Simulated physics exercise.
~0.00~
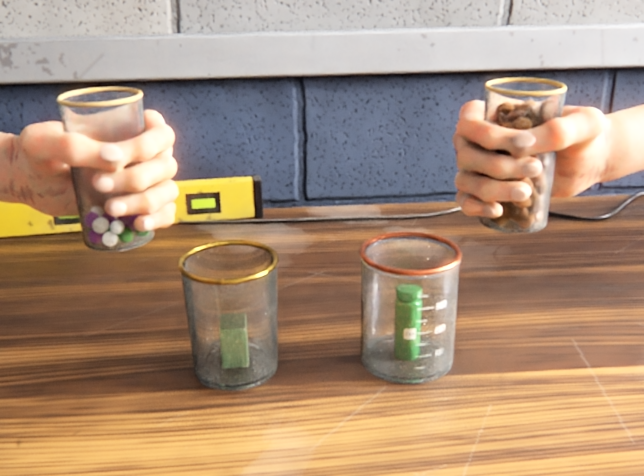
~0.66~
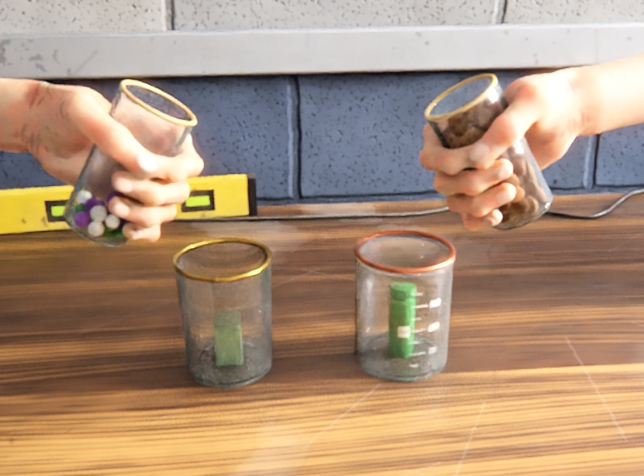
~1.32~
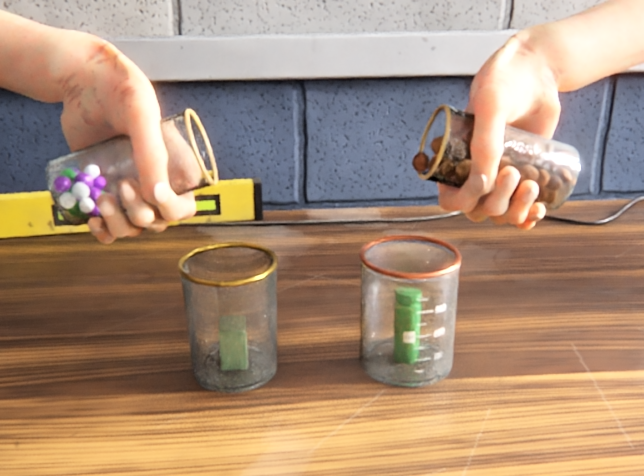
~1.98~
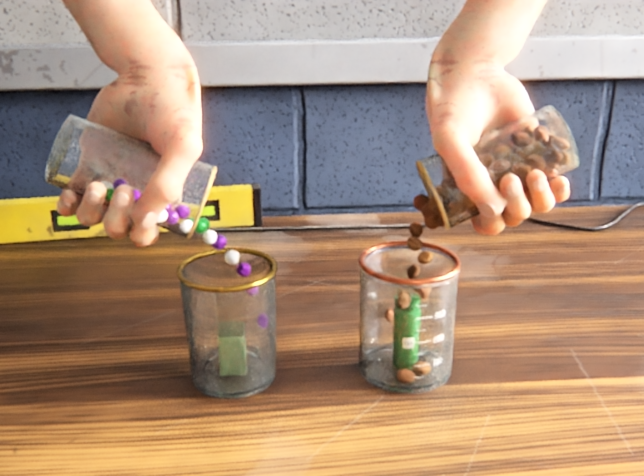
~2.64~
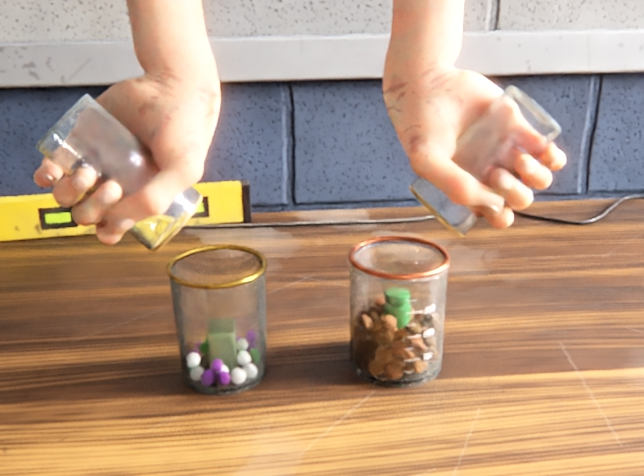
Two hands tilt clear cups inward and tip them over, pouring purple, white and green beads into the left glass and brown pieces into the right beaker, until both cups are empty and the green object in each container still shows above the pile.
